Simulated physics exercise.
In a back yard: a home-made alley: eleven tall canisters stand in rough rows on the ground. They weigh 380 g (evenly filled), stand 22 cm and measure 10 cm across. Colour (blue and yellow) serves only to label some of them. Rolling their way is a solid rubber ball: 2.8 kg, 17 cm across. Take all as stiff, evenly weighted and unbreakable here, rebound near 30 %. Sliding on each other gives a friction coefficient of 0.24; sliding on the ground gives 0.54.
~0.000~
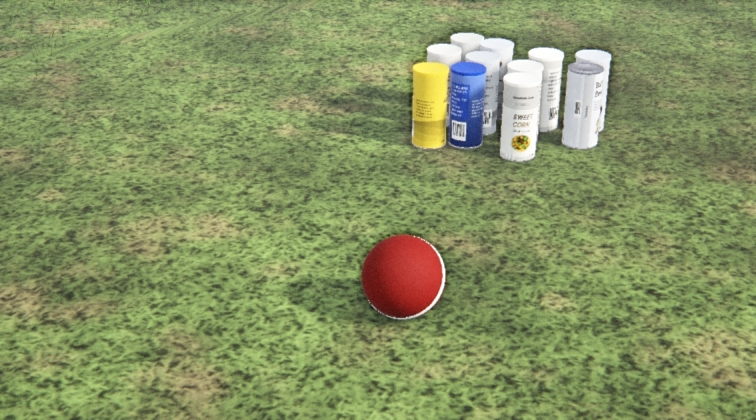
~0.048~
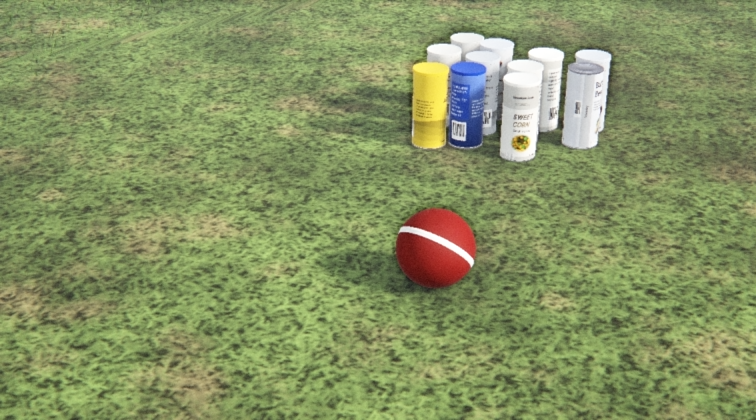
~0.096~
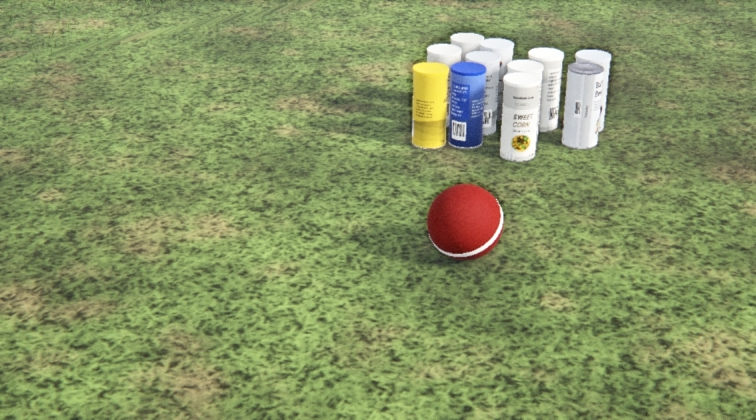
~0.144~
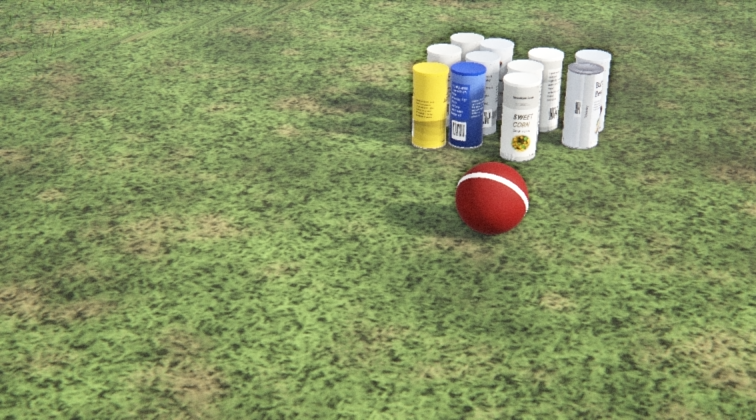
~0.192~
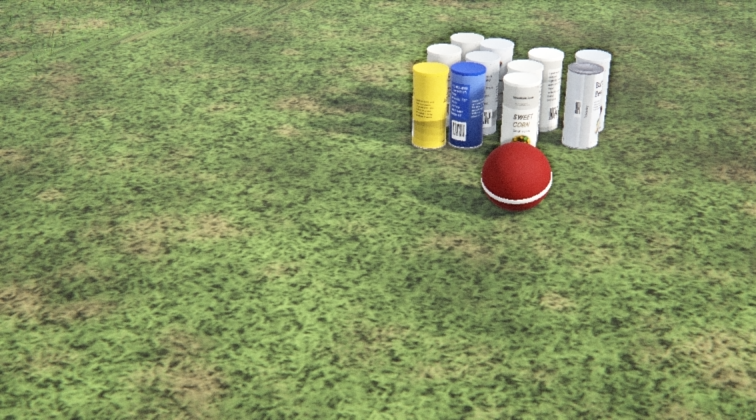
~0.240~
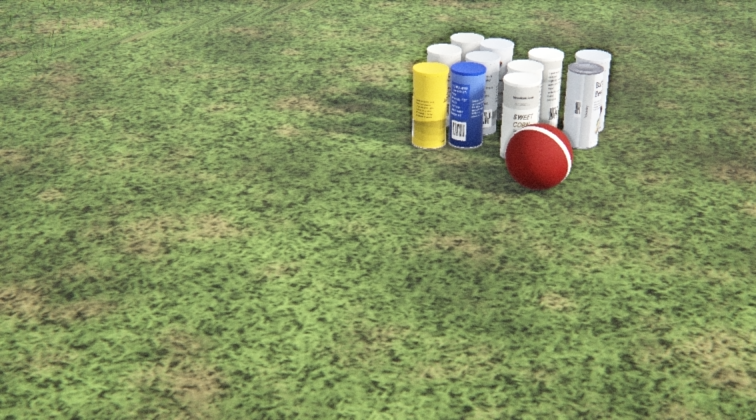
Red ball with a white stripe rolling away across patchy grass, up and to the right, nearing standing white, blue and yellow canisters.
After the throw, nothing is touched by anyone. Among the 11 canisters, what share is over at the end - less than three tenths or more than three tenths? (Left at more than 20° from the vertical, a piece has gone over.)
I would say fewer than three in ten of them.
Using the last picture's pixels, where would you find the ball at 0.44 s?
Near (614, 102).
Around 0.44 s, ball still moving; 1 of the 11 canisters over.
Around 0.74 s, ball still moving; 2 of the 11 canisters over.
Finally (1.4 s), ball rolling away; 2 of the 11 canisters over; blue canister unmoved; yellow canister unmoved. That is 18 per cent. Seen by the last camera, middles, blue canister near (465, 106), yellow canister near (430, 106).
